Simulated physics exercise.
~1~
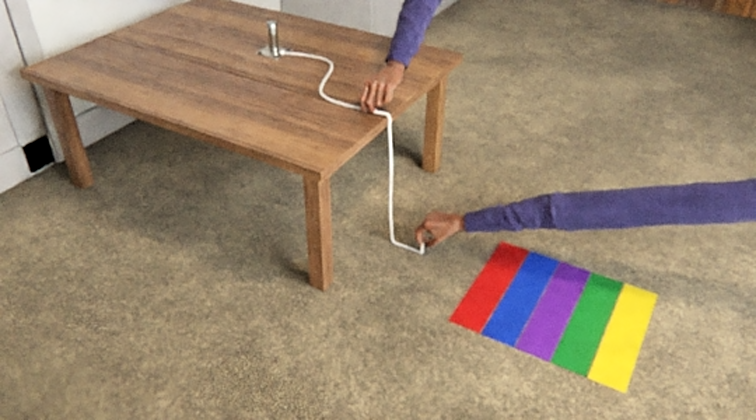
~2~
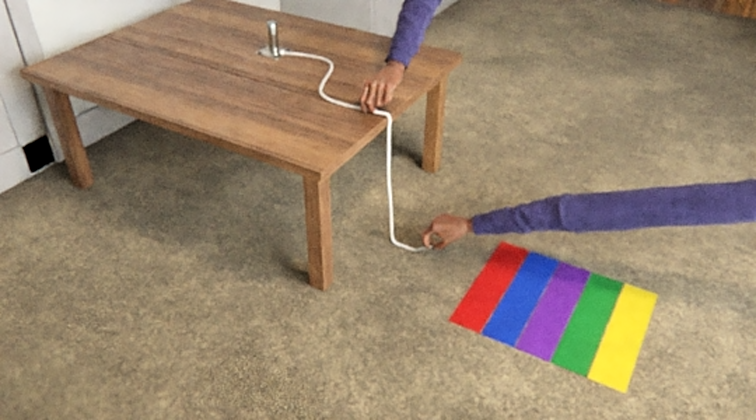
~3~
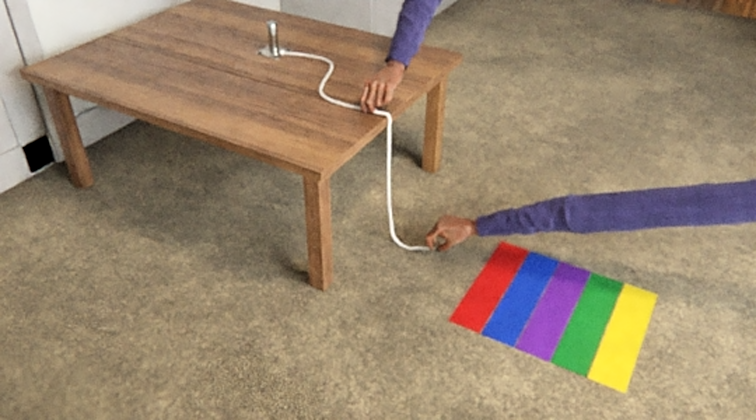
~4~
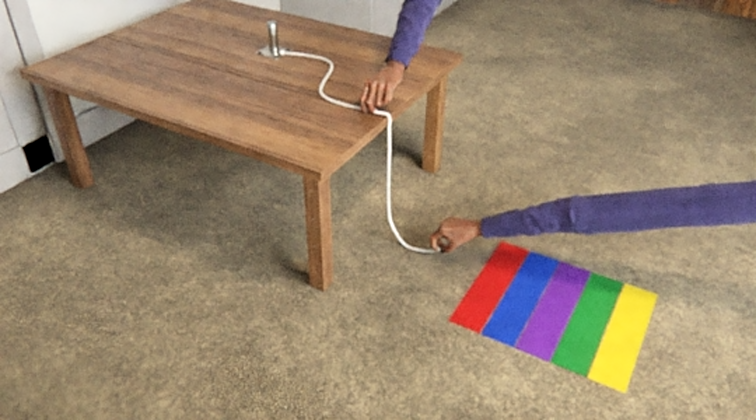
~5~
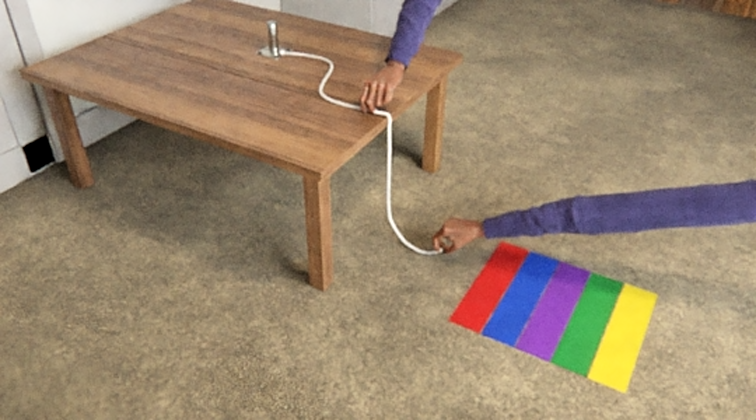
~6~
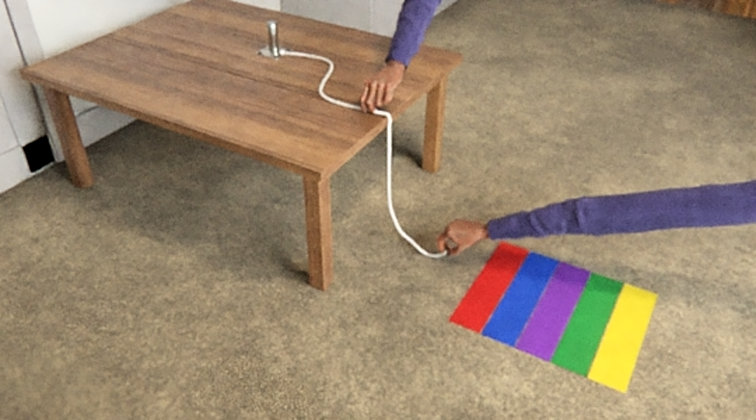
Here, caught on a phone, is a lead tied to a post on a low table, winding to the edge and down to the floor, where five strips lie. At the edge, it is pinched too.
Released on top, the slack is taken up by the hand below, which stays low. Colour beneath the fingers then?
Purple.
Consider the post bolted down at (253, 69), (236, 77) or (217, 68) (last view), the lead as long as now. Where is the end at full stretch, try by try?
Around (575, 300), (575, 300) and (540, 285).
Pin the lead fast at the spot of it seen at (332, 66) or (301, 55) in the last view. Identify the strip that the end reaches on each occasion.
In that order: Purple; purple.
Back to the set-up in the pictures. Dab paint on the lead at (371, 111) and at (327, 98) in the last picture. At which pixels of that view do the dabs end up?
(418, 125) and (381, 96), roughly.
Early on, end near (496, 270); over red.
Midway, end near (538, 285); over blue.
At the end of the slack, end near (563, 294); over purple. The end stops over the purple strip.
